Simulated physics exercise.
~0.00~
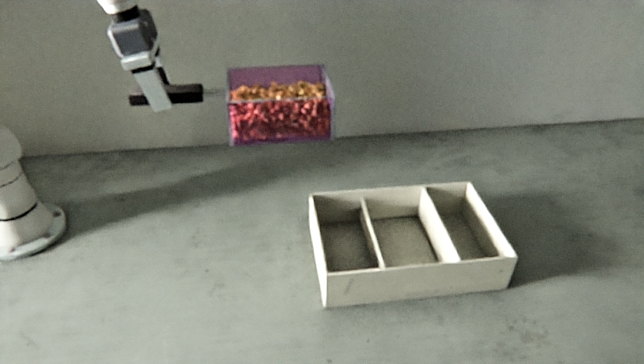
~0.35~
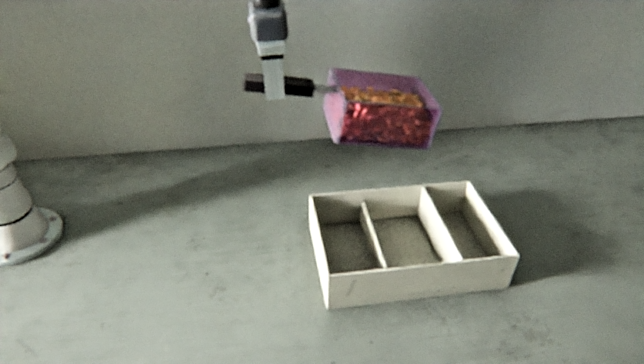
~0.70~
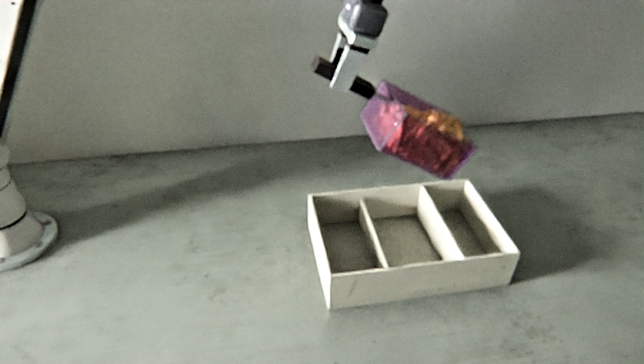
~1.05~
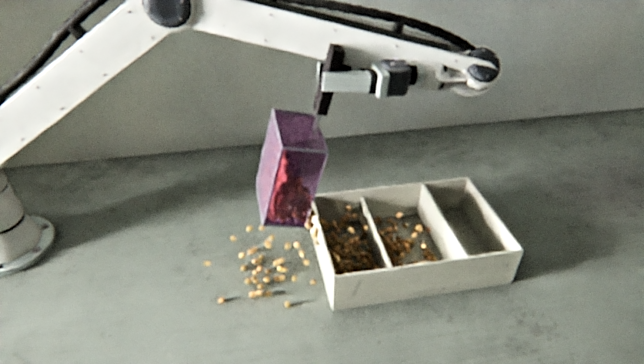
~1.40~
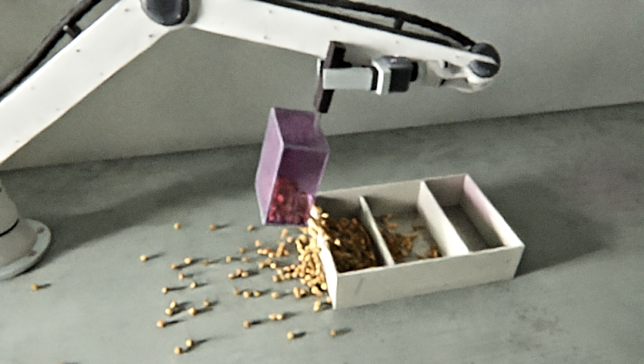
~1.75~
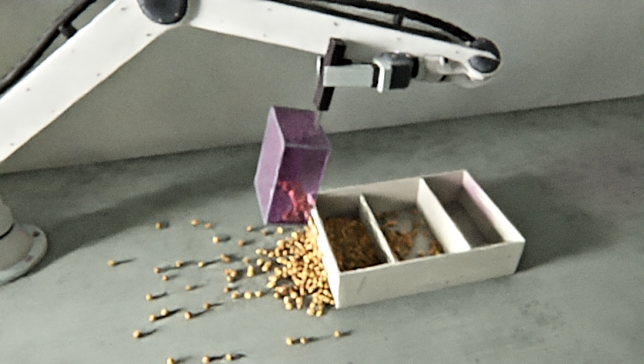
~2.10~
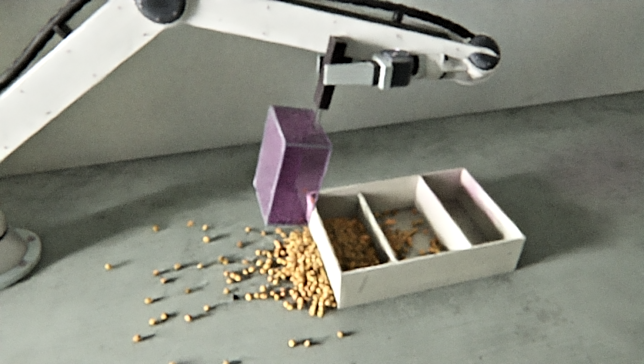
At the start, a robot arm holds a purple, see-through box full of small pieces above a grey table, where a white crate split into three parts stands. The arm carries the box to the right and begins to tip it over the crate. It then swings back to the left, with the box tilted past its side, and pieces pour into the two nearest parts and onto the table. More spill out beside the crate, piling against its left end and scattering. Finally the box hangs still, emptied, with the farthest part looking bare.
